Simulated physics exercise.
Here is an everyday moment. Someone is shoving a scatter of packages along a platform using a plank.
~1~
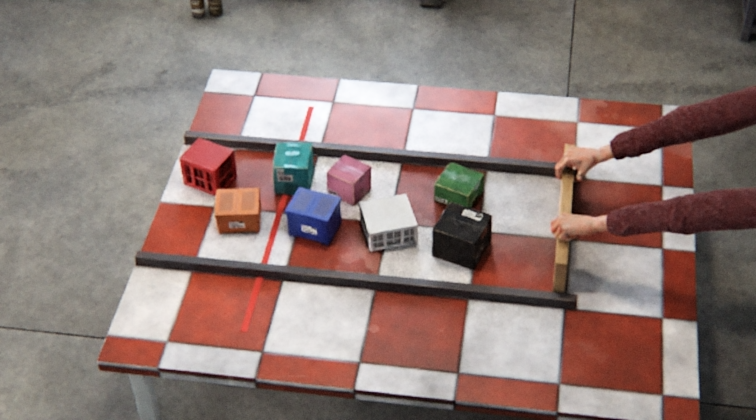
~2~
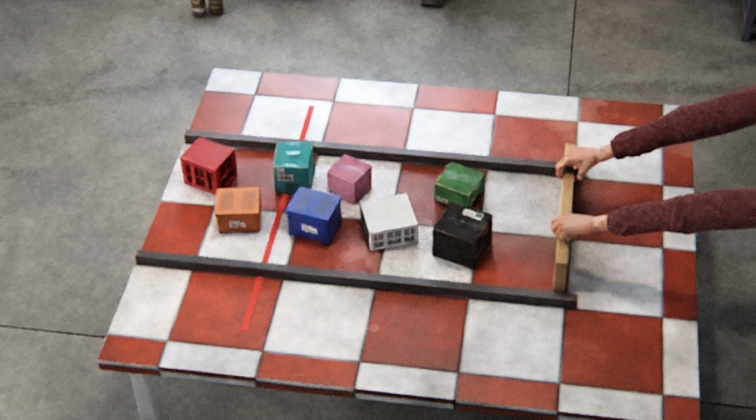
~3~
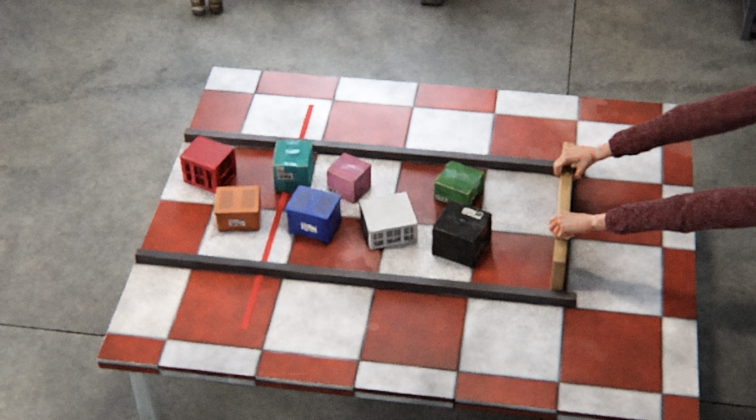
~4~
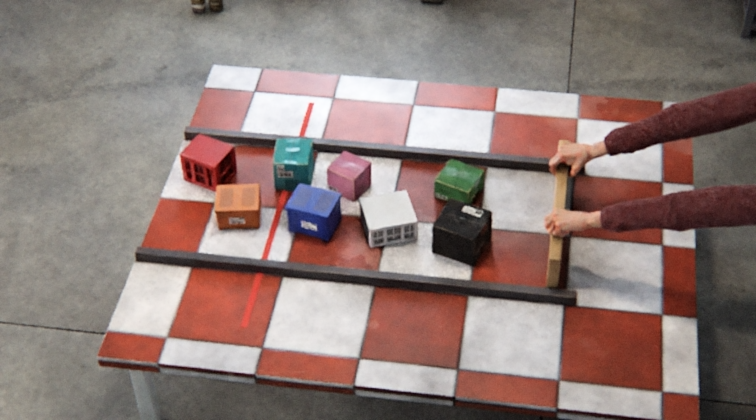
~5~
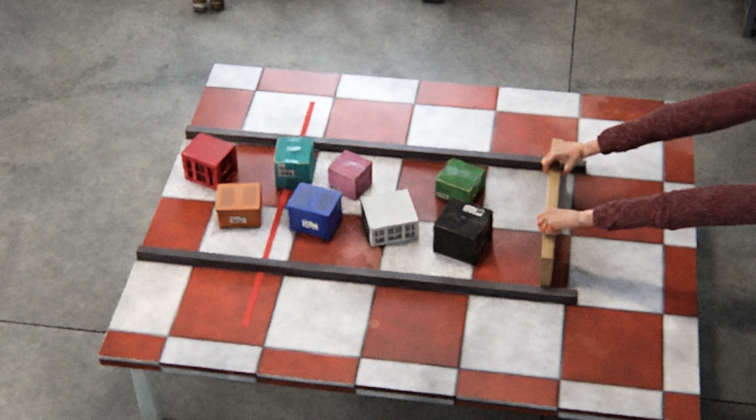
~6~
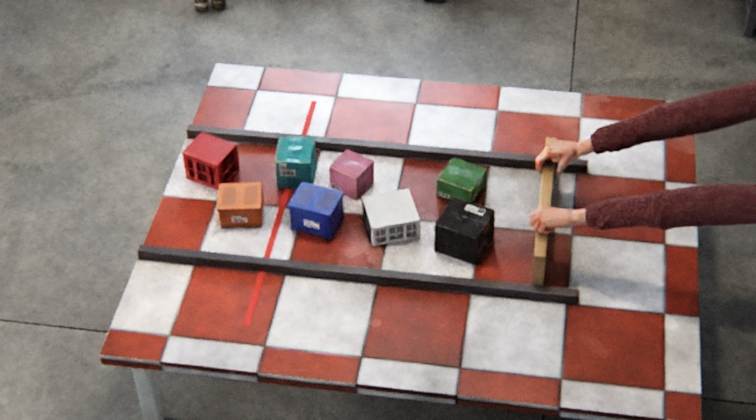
At first, two hands hold a wooden plank upright at the right end of a railed lane on a checkered table, with eight colourful boxes scattered to its left. The hands then slide the plank a short way left, leaving a gap before the green and black boxes, which stay put.
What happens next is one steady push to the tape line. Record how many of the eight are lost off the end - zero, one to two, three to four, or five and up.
The tally of falls will come to a mere one or two.
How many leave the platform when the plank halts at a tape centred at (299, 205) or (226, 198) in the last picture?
Down on the ground: 1 and 5.
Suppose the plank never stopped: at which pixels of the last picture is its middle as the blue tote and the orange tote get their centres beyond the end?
Blue tote over the end: About (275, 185). Orange tote over the end: About (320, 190).
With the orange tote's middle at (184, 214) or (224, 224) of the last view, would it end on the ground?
The orange tote ends up below at the first spot and is safe at the second.
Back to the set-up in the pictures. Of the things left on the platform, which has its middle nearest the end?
That one's the blue tote.
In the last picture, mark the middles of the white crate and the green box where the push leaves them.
The white crate at (214, 195), the green box at (272, 169).
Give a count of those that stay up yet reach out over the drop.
Expected count: 1.
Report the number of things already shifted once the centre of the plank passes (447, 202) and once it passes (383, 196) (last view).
Respectively 3 and 6.
Soon after, none off yet; red crate at rest near (211, 162); orange tote at rest near (241, 205); turquoise parcel at rest near (296, 163).
Then, none off yet; red crate at rest near (211, 162); orange tote moved about its own width near (207, 201); turquoise parcel moved a little near (287, 162).
By the end, the number that fall off is one or two; fallen, orange tote and red crate.
